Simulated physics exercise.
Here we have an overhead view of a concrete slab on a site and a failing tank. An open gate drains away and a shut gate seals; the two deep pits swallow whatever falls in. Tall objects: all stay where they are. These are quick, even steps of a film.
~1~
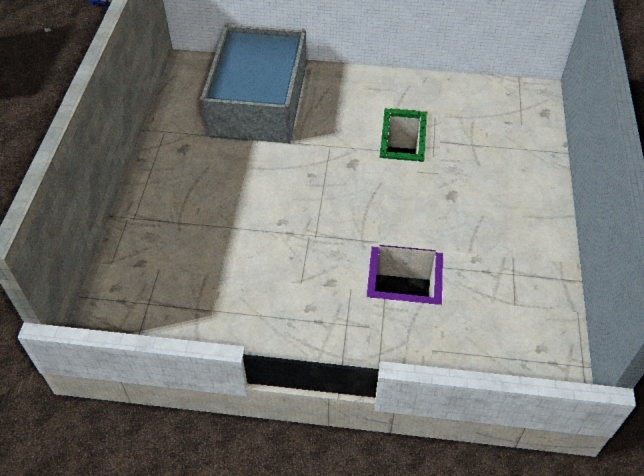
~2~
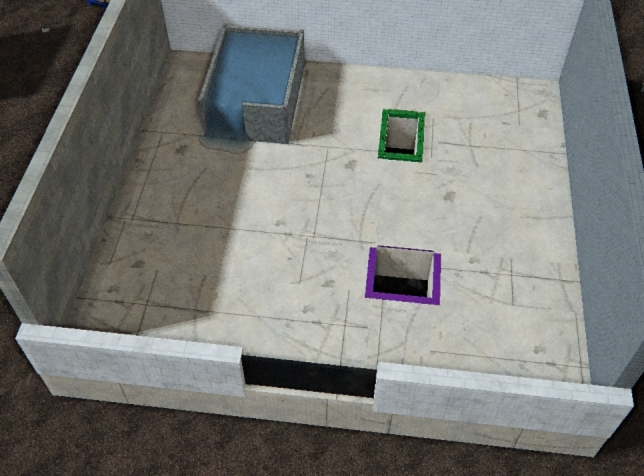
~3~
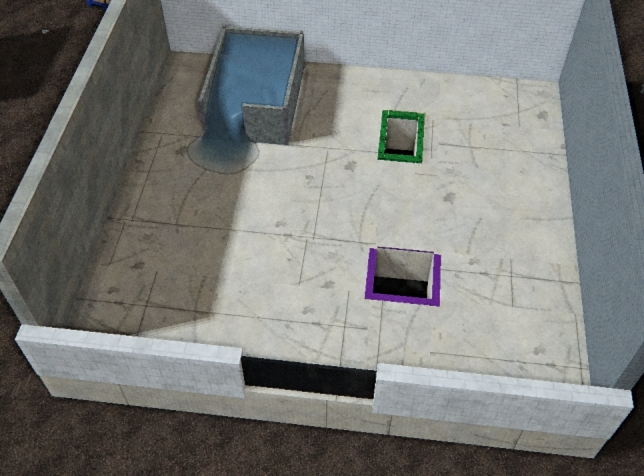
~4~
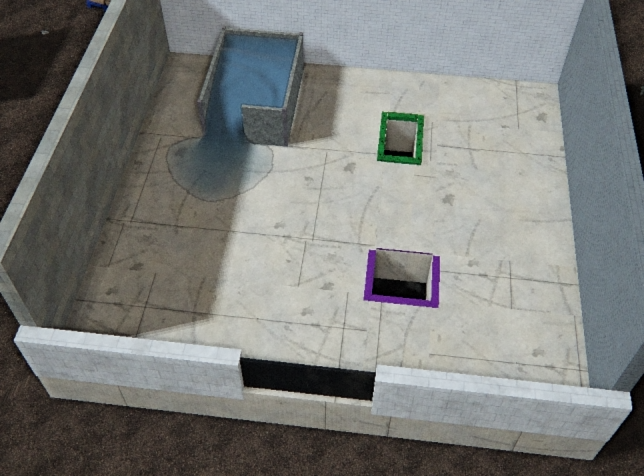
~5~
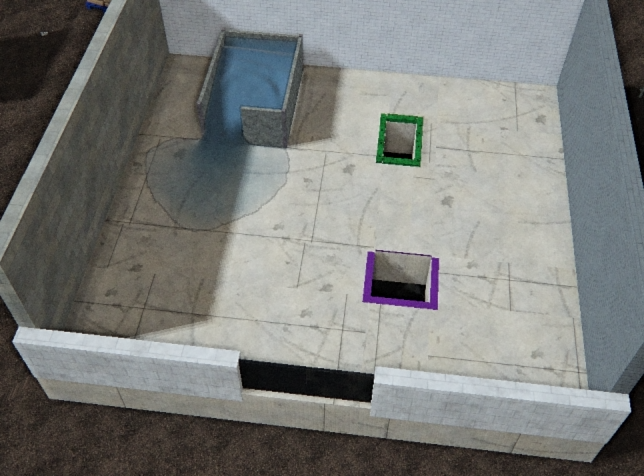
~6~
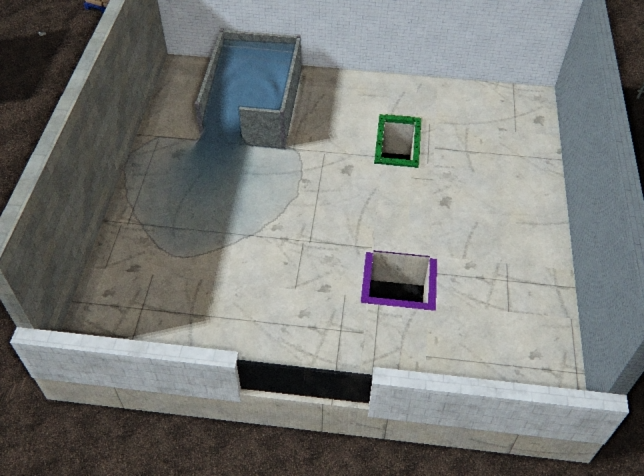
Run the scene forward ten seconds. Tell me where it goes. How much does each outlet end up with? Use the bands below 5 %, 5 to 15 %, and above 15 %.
Once it settles, the gate ends up with below 5 %, the green pit ends up with below 5 %, the purple pit ends up with 5 to 15 %.
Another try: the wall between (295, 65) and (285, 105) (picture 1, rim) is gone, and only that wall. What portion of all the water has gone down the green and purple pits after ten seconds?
Green 35 %, purple 12 %.
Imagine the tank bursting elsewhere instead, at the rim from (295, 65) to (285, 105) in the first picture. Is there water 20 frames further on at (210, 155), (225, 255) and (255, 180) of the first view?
In the order asked: Out of reach, out of reach, out of reach.
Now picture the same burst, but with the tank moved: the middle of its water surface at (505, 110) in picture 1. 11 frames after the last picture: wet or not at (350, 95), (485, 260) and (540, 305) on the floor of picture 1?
Location one: Bone dry; location two: Soaked; location three: Soaked.
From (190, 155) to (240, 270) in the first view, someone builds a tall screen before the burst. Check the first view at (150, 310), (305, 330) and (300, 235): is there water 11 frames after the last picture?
Result, listed order: Spot 1 kept clear of the flood, spot 2 reached by the flood, spot 3 reached by the flood.
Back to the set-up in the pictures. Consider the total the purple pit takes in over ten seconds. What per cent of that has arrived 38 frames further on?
About 45 per cent.
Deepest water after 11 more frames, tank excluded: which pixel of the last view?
About (80, 348).
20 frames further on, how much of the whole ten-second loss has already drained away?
I'd put it near 5 in a hundred.
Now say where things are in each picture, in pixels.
The first frame shows still water in the open tank at (256, 67).
In the second frame, the front is at (202, 138), out from the gap at (226, 126).
In the third frame, the front is at (224, 171), out from the gap at (226, 127).
In the fourth frame, water pours out at (226, 130) and has run to (209, 198).
In the fifth frame, water pours out at (225, 131) and has run to (186, 223).
In the sixth frame, water pours out at (223, 131) and has run to (173, 249).
A moment on, water covers 30 % of the floor; the gate 0 %, the green pit 0 %, the purple pit 0 %.
Next, water covers 35 % of the floor; the gate 0 %, the green pit 0 %, the purple pit 0 %.
Then, water covers 40 % of the floor; the gate 0 %, the green pit 0 %, the purple pit 1 %.
Later, water covers 50 % of the floor; the gate 0 %, the green pit 0 %, the purple pit 6 %.
In the end, water covers 70 % of the floor; the gate 0 %, the green pit 0 %, the purple pit 12 %.
